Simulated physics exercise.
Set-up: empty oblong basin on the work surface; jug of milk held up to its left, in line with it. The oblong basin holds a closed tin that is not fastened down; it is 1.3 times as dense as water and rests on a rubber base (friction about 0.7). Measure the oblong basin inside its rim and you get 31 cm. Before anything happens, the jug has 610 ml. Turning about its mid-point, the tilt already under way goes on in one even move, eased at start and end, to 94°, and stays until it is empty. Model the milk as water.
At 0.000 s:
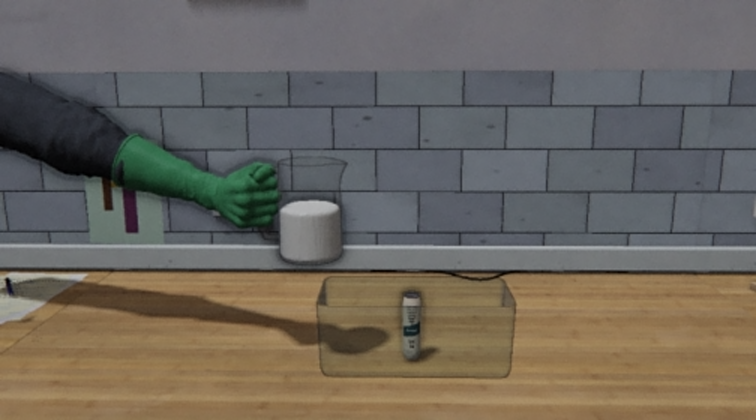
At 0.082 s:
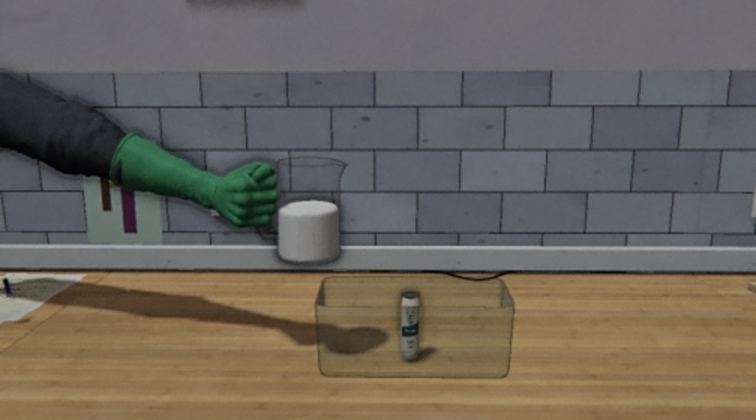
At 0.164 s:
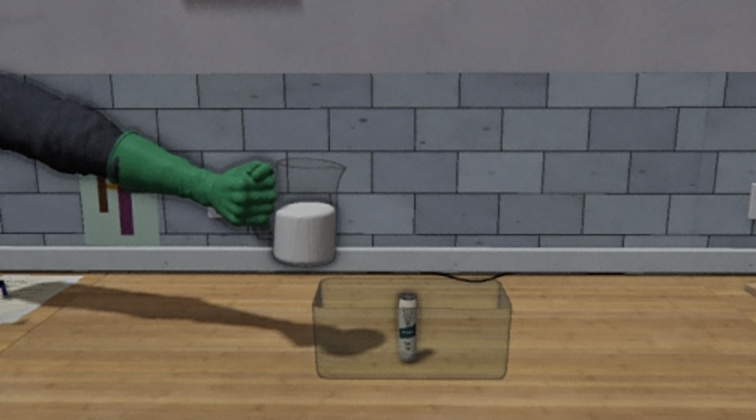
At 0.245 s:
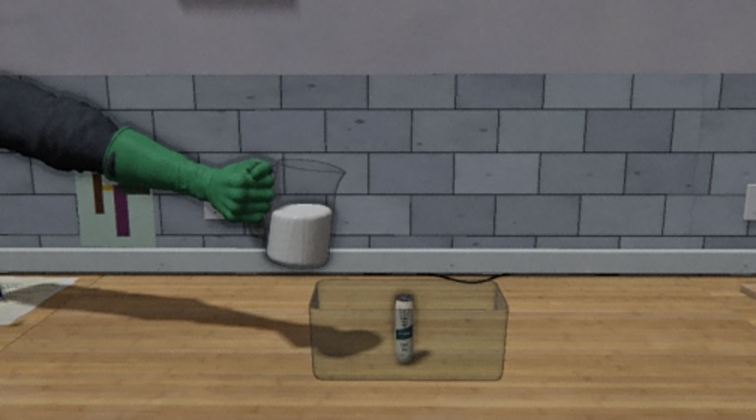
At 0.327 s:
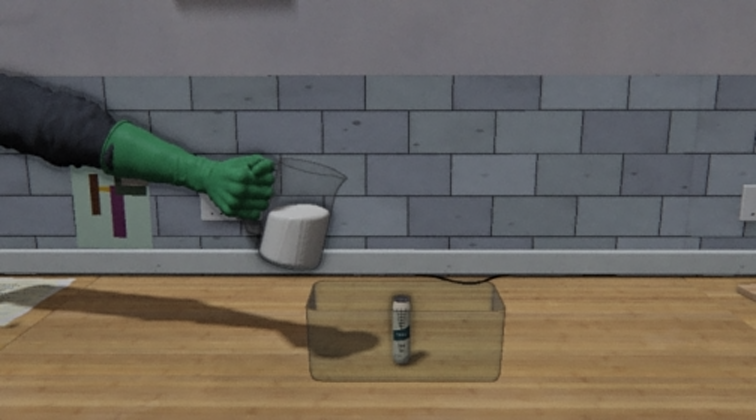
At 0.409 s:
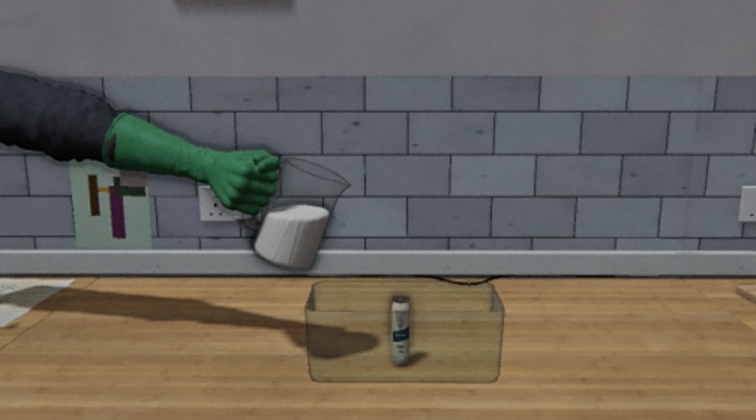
The footage shows a green-gloved hand holding a jug of milk above and left of a clear oblong basin with a small closed tin inside. The jug starts upright, then gradually tilts to the right, toward the basin.
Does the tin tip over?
Yes - it ends up tipped over.
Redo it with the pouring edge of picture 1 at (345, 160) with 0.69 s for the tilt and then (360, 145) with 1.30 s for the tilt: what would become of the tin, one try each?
Trial 1 - tin tips; trial 2 - tin stays standing.
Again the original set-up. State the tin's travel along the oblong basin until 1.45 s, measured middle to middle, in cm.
Near 4 cm of travel.
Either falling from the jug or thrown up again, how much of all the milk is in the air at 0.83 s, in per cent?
Near 0 in a hundred.
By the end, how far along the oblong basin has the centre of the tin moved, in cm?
The middle of the tin ends some 7.5 cm along the basin.
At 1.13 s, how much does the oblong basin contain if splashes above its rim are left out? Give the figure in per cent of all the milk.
The fraction sits near 14 in a hundred.
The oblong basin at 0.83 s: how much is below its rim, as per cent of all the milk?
Some 0 per cent.
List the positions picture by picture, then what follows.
In the first frame, tilt 0°; pouring edge (347, 162); surface from (281, 207) to (340, 207); the oblong basin's rim runs from (321, 291) to (509, 292); the tin's top is at (412, 298).
In the second frame, tilt 1°; pouring edge (347, 163); surface from (280, 207) to (338, 207).
In the third frame, tilt 4°; pouring edge (346, 167); surface from (277, 209) to (336, 209).
In the fourth frame, tilt 8°; pouring edge (346, 171); surface from (273, 211) to (332, 210).
In the fifth frame, tilt 14°; pouring edge (347, 177); surface from (269, 212) to (330, 211).
In the sixth frame, tilt 21°; pouring edge (351, 184); surface from (267, 215) to (330, 212).
Then, 0.83 s in, the tilt is 66° and 100 per cent is still to pour; the tin stands where it began.
Then, 1.13 s in, the tilt is 90° and 68 per cent is still to pour; the tin stands where it began.
Then, 1.45 s in, the tilt is 94° and 28 per cent is still to pour; the tin leans 44°.
Then, 1.80 s in, the tilt is 94° and 11 per cent is still to pour; the tin lies on its side.
Finally, the tin lies on its side.
